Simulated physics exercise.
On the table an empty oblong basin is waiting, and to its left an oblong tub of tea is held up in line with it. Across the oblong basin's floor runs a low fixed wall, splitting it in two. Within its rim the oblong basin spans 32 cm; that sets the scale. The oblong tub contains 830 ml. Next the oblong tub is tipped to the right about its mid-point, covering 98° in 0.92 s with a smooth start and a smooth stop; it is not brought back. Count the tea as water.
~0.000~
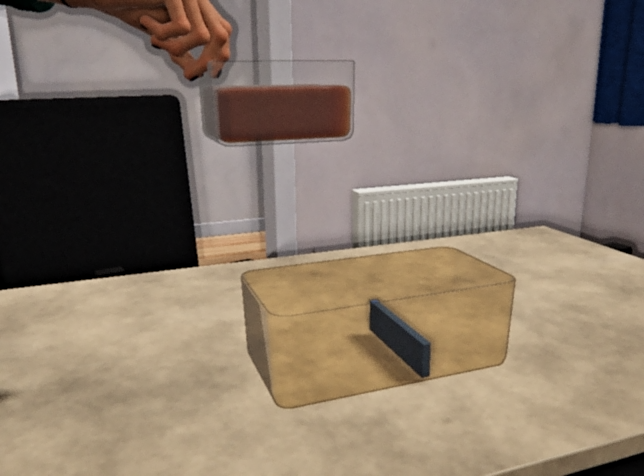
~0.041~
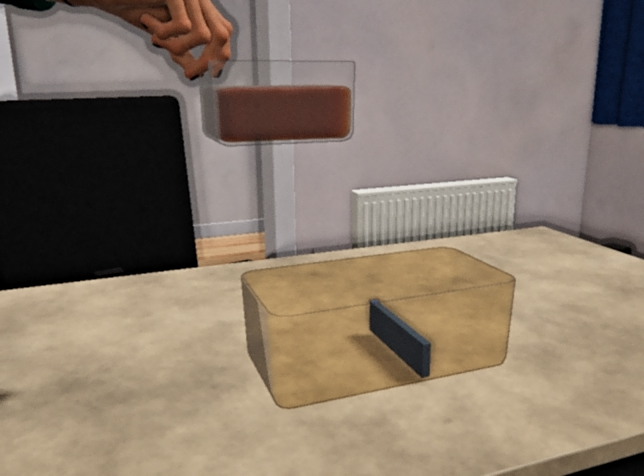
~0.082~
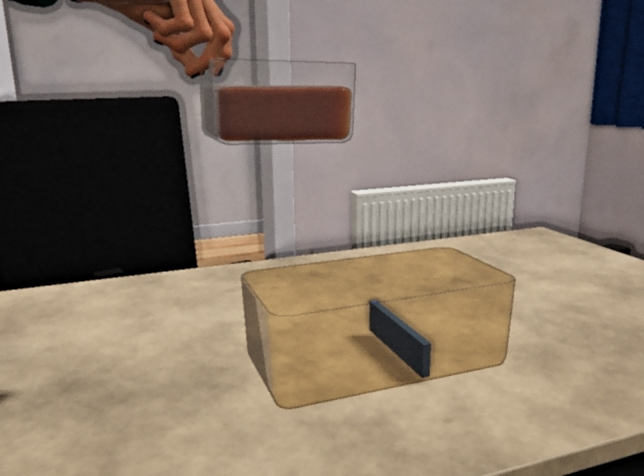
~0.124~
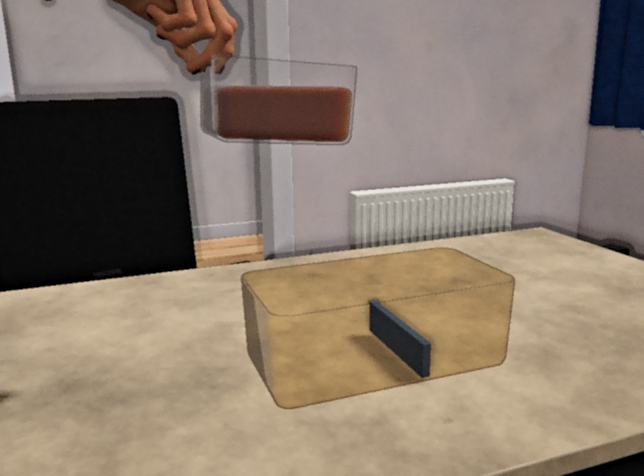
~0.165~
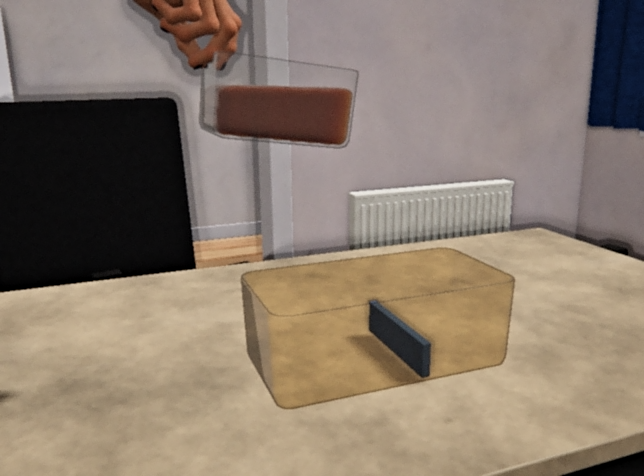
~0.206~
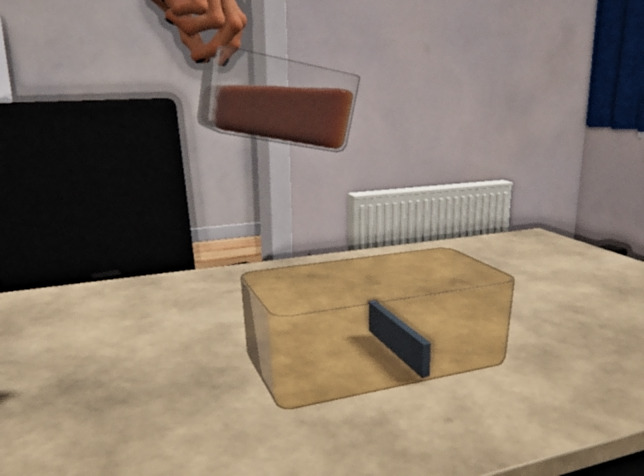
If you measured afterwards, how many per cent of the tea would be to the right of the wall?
About 50 out of 100.
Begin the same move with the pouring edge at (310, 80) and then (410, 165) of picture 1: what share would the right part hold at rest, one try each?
About 10 %, then about 90 %.
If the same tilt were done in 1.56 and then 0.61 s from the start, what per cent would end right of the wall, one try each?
The first try gives 55 percent and the second 35 percent.
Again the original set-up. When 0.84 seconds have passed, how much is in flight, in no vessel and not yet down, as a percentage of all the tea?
Near 18 in a hundred.
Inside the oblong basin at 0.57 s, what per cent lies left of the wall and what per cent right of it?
Around 1 percent on the left and 0 on the right.
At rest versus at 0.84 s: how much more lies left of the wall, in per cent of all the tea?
Close to 32% of the whole.
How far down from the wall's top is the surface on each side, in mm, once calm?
The left side gives some 32 mm, the right side some 22 mm.
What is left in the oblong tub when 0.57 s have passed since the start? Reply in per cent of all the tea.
About 60 per cent.
Then, 0.57 s in, the tilt is 67° and 61 per cent is still to pour, 1 is left of the wall and 0 right of it.
Then, 0.84 s in, the tilt is 96° and 17 per cent is still to pour, 16 is left of the wall and 50 right of it.
Then, 1.12 s in, the tilt is 98° and 3 per cent is still to pour, 40 is left of the wall and 49 right of it.
Then, 1.42 s in, the tilt is 98° and 0 per cent is still to pour, 46 is left of the wall and 50 right of it.
Finally, 48 per cent lies left of the wall, 50 right of it and 2 outside.
